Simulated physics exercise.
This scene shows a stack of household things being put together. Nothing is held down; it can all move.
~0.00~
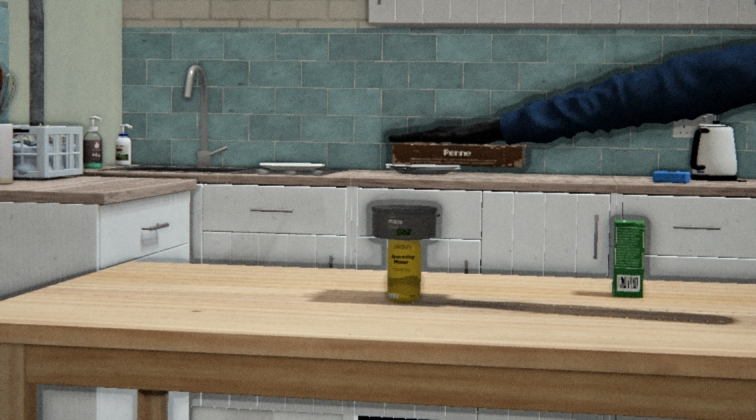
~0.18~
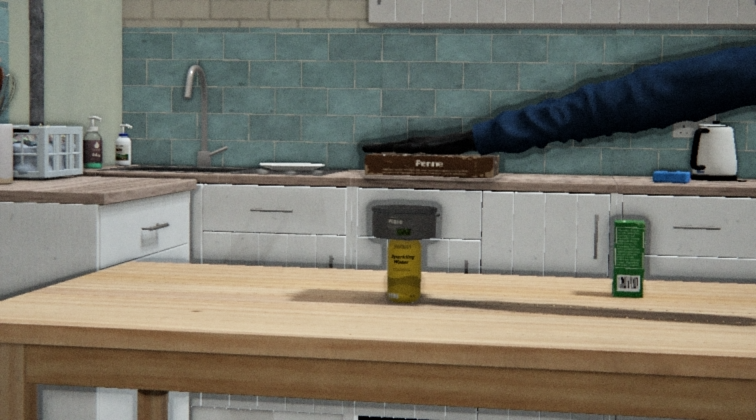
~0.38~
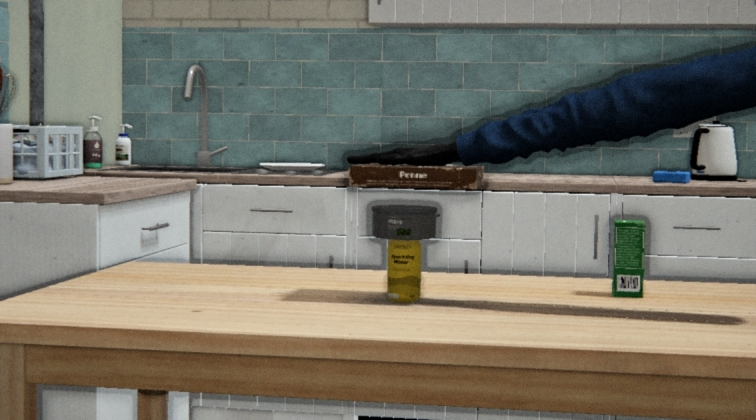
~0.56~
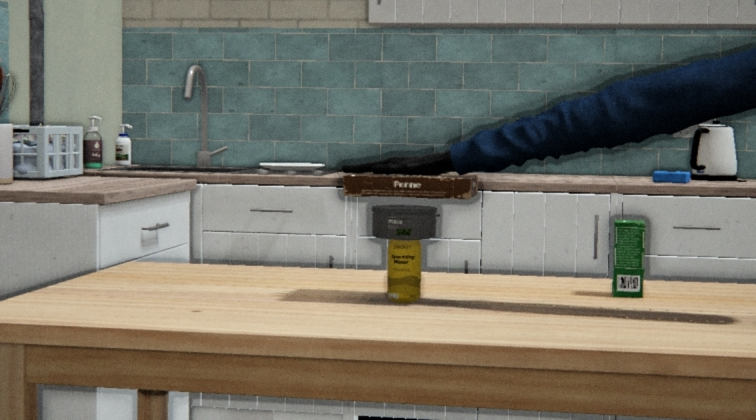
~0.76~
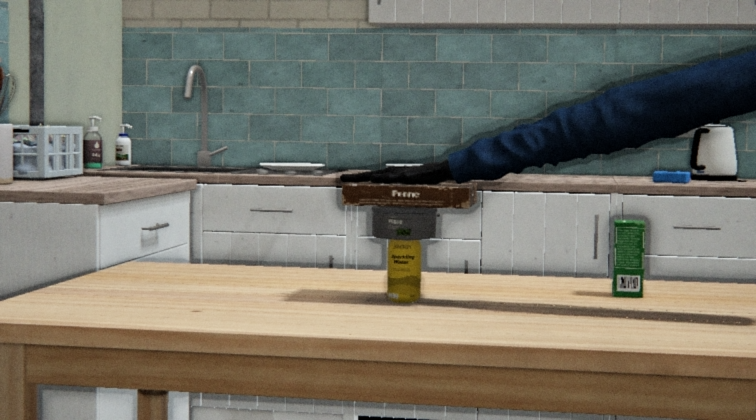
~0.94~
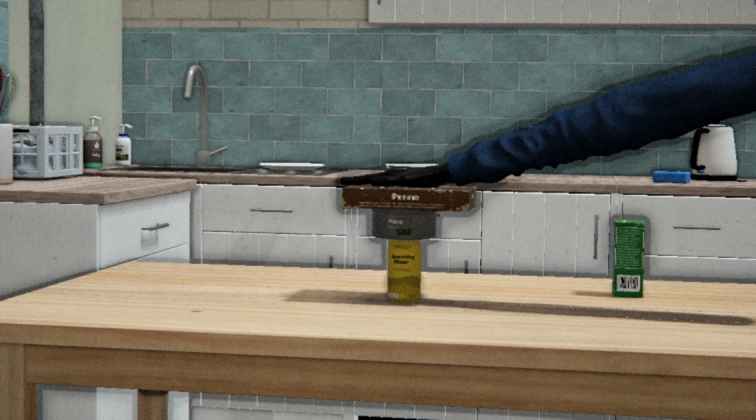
In a kitchen, a dark-gloved hand in a blue sleeve holds a brown packet above a grey tub stacked on a yellow can, with a green carton to the right. The hand moves the packet left and down until it sits on the tub, the hand still over it.
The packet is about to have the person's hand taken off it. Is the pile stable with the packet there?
Nothing topples.
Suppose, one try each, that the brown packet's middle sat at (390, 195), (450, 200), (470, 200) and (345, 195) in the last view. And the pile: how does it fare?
On the first try the pile remains standing, on the second it topples, on the third it topples and on the fourth it topples.
By 1.24 s, all is still.
By 1.64 s, brown packet resting near (411, 197).
When it is over (2.0 s), all 4 as before. End places, in pixels of the last picture, brown packet near (411, 197). The pile holds.
